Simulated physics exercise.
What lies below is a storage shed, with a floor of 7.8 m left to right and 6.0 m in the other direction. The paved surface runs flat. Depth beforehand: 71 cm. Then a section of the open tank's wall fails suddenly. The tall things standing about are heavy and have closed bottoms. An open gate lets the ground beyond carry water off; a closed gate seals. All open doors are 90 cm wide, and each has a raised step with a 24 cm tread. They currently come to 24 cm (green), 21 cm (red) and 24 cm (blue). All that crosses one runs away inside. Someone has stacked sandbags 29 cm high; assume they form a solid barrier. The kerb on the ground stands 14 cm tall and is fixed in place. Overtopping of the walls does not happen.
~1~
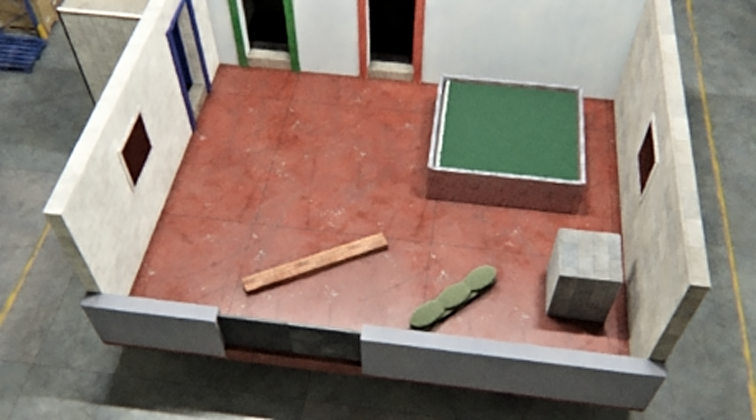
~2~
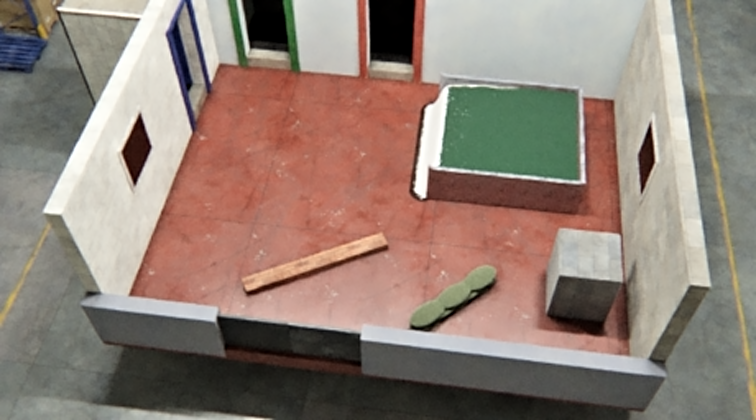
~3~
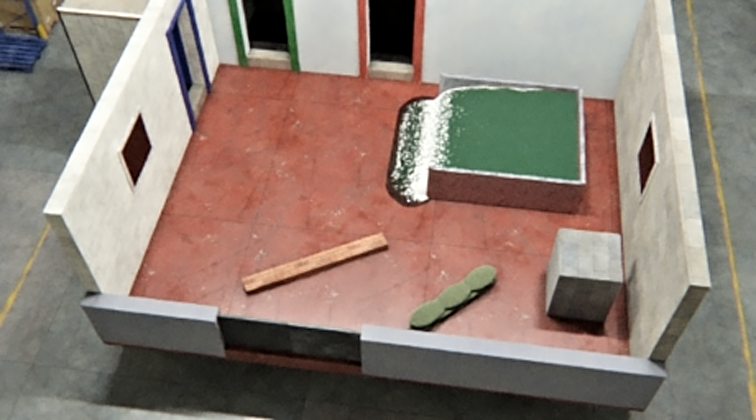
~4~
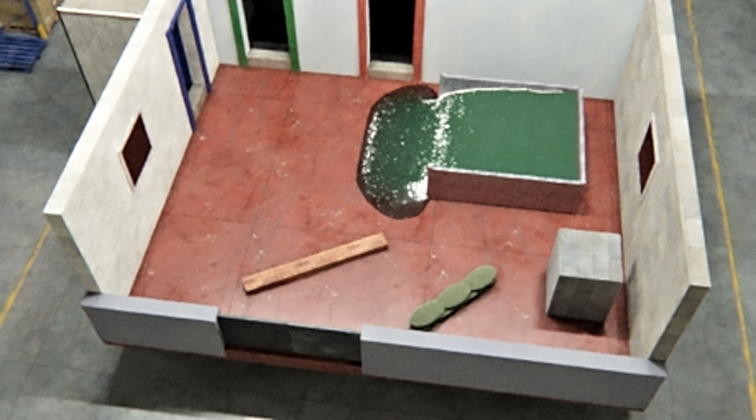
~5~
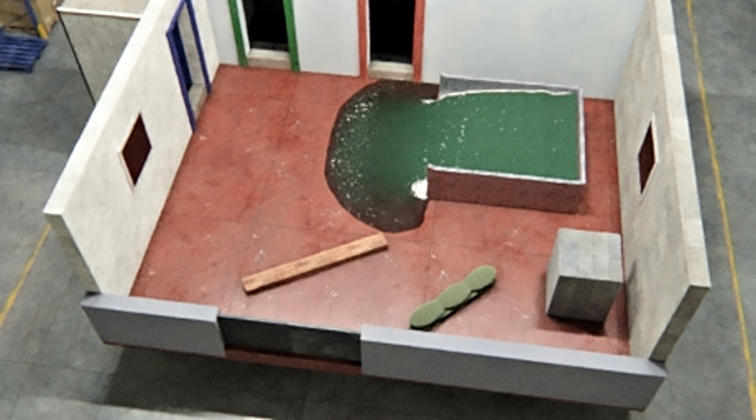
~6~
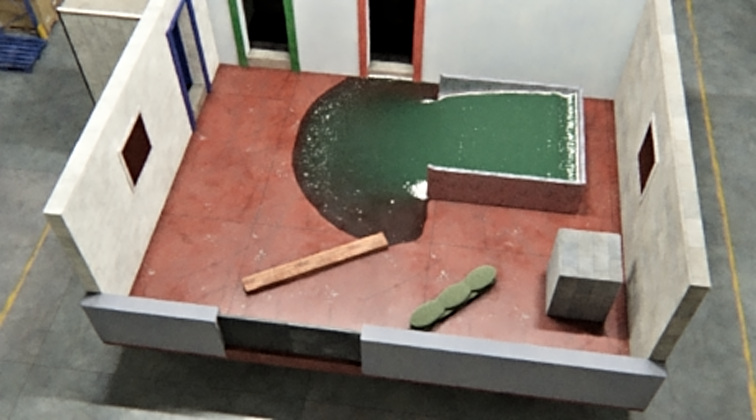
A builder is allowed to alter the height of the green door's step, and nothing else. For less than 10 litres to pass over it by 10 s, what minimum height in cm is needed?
It would have to be about 28 cm high.
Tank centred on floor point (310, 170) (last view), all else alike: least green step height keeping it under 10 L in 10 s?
Some 35 cm.
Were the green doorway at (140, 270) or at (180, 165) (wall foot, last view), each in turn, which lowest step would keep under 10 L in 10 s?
21 and 27 cm.
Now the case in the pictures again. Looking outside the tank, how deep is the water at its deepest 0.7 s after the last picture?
Around 30 centimetres.
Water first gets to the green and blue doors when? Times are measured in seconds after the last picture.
Times: Green = 0.5 s, blue = 0.5 s.
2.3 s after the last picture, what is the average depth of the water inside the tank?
About 18 cm.
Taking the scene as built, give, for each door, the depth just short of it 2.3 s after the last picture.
Door by door in cm - green 24, red 12, blue 38.
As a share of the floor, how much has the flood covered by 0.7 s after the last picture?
Wet share: Near 45 %.
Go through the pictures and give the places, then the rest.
Still water, 71 cm deep, in the open tank at (508, 129); the green door at (264, 28) is dry, in the first frame.
Water pours out at (436, 141) and has run 0.2 m, to (416, 193); about 9 cm deep outside, 71 cm at the back, in the second frame.
Water pours out at (436, 142) and has run 0.7 m, to (392, 190); about 13 cm deep outside, 71 cm at the back, in the third frame.
Water pours out at (436, 143) and has run 1.3 m, to (361, 169); about 10 cm deep outside, 71 cm at the back, in the fourth frame.
The front is at (330, 158), 1.9 m from the gap at (436, 143); 5.4 m2 of floor is wet, 70 cm left at the back, in the fifth frame.
The front is at (298, 154), 2.5 m from the gap at (436, 143); 7.6 m2 of floor is wet, 62 cm left at the back; the green door at (264, 28), 3.9 m from the gap, is still 1.4 m from the nearest water, in the sixth frame.
Then, 0.7 s after the last picture water covers 45 % of the floor, deepest (30 cm) near (197, 122); 8 cm at the green door, 0 litres in over its 24 cm step.
Then, 2.3 s after the last picture water covers 55 % of the floor, deepest (47 cm) near (119, 322); 24 cm at the green door, 4 litres in over its 24 cm step.
Then, 9.3 s after the last picture water covers 95 % of the floor, deepest (18 cm) near (620, 245); 5 cm at the green door, 23 litres in over its 24 cm step.
At the green door as built, the water peaked near 30 cm, 2.9 s after the last picture.
Run again over the same 10 s with other heights there, 19 litres in over 25 cm, 3 litres over 33.5 cm. The limit of 10 litres is kept from about 28 cm up.
